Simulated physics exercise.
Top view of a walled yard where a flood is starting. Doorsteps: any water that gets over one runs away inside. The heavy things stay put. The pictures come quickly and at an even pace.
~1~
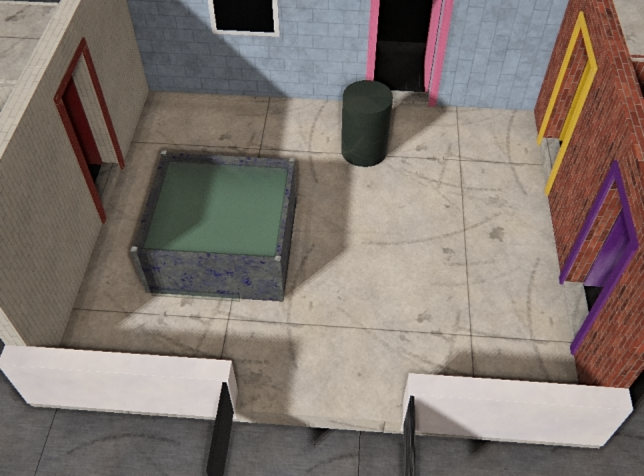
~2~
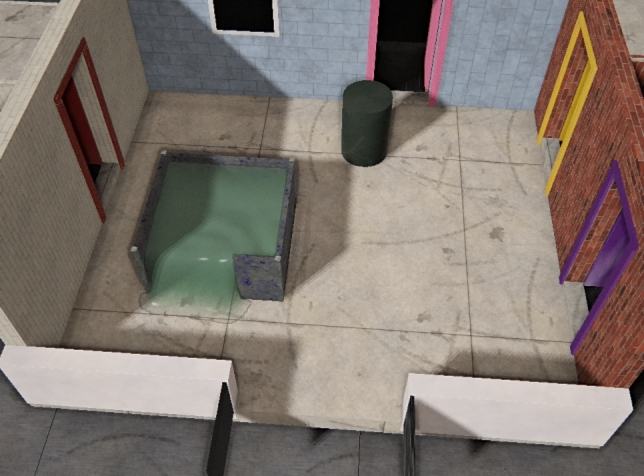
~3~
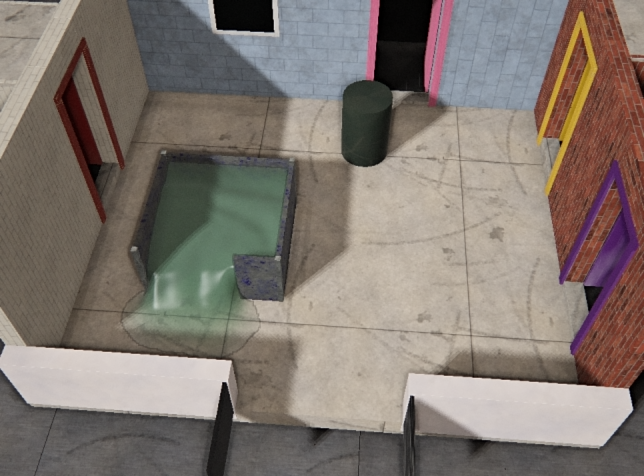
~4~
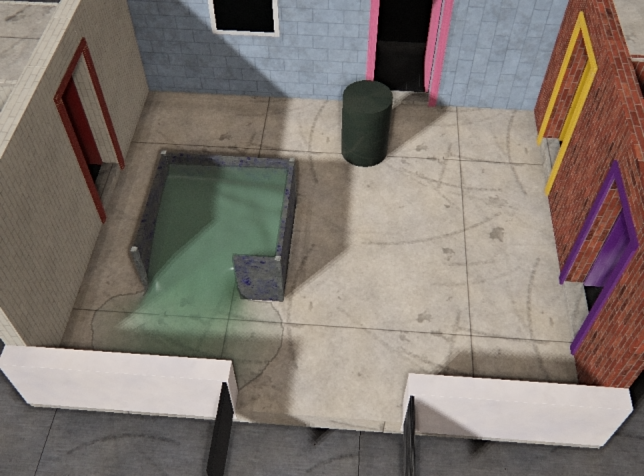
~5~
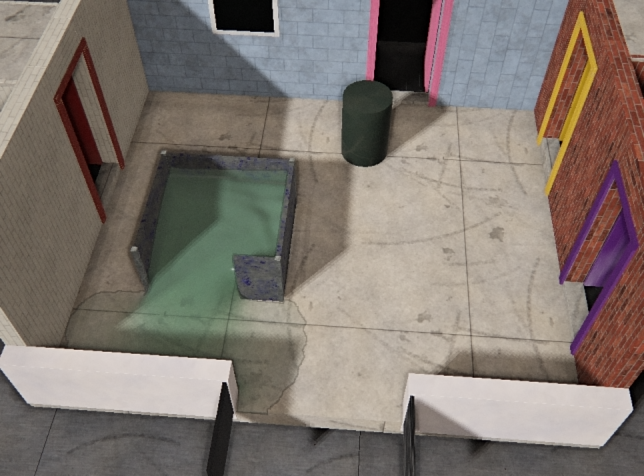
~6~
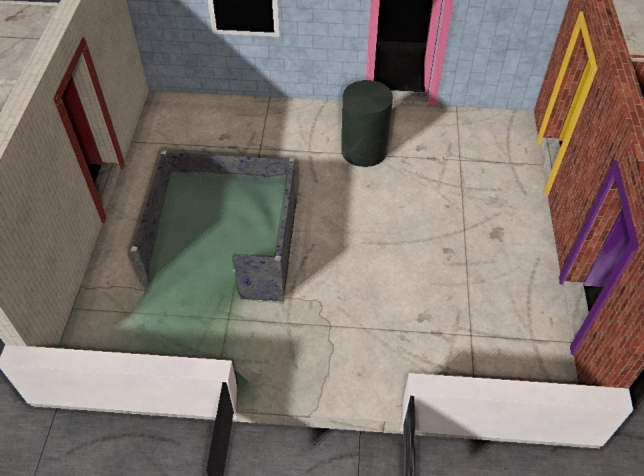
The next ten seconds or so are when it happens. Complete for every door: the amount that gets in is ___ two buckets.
Yellow door: At most; purple door: At most; pink door: At most; red door: At most.
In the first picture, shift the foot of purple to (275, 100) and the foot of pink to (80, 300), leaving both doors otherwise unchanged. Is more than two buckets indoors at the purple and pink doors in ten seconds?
As I see it, the purple door remains below the limit, and the pink door crosses the limit.
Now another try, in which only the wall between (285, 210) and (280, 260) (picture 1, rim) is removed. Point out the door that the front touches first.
I say the door marked purple.
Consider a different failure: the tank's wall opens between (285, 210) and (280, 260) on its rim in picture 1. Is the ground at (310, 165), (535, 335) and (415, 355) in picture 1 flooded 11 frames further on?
Spot one ends up untouched by the spill, spot two deluged, spot three deluged.
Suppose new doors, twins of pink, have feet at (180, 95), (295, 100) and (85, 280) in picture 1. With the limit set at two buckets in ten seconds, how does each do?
Result, in listed order - gets past the limit, doesn't reach the limit, gets past the limit.
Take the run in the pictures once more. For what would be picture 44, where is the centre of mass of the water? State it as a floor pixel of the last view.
Estimate: (290, 228).
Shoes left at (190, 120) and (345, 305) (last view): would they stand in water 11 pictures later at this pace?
Not wet, soaked.
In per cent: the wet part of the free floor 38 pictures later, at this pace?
Roughly 90 %.
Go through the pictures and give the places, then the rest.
Still water in the water tank at (218, 208), in the first frame.
The front is at (241, 310), out from the gap at (192, 278), in the second frame.
The front is at (229, 348), out from the gap at (193, 280), in the third frame.
The front is at a hidden place, out from the gap at (193, 282), in the fourth frame.
Water pours out at (194, 282) and has run to a hidden place, in the fifth frame.
The front is at a hidden place, out from the gap at (194, 282), in the sixth frame.
A moment on, water covers 15 % of the floor; the yellow door not reached, the purple door not reached, the pink door not reached, the red door not reached.
Next, water covers 35 % of the floor; the yellow door not reached, the purple door not reached, the pink door not reached, the red door wet at the sill, nothing in.
Then, water covers 60 % of the floor; the yellow door not reached, the purple door under two buckets in, the pink door not reached, the red door wet at the sill, nothing in.
Later, water covers 90 % of the floor; the yellow door wet at the sill, nothing in, the purple door under two buckets in, the pink door wet at the sill, nothing in, the red door wet at the sill, nothing in.
In the end, water covers 100 % of the floor; the yellow door wet at the sill, nothing in, the purple door under two buckets in, the pink door under two buckets in, the red door wet at the sill, nothing in.
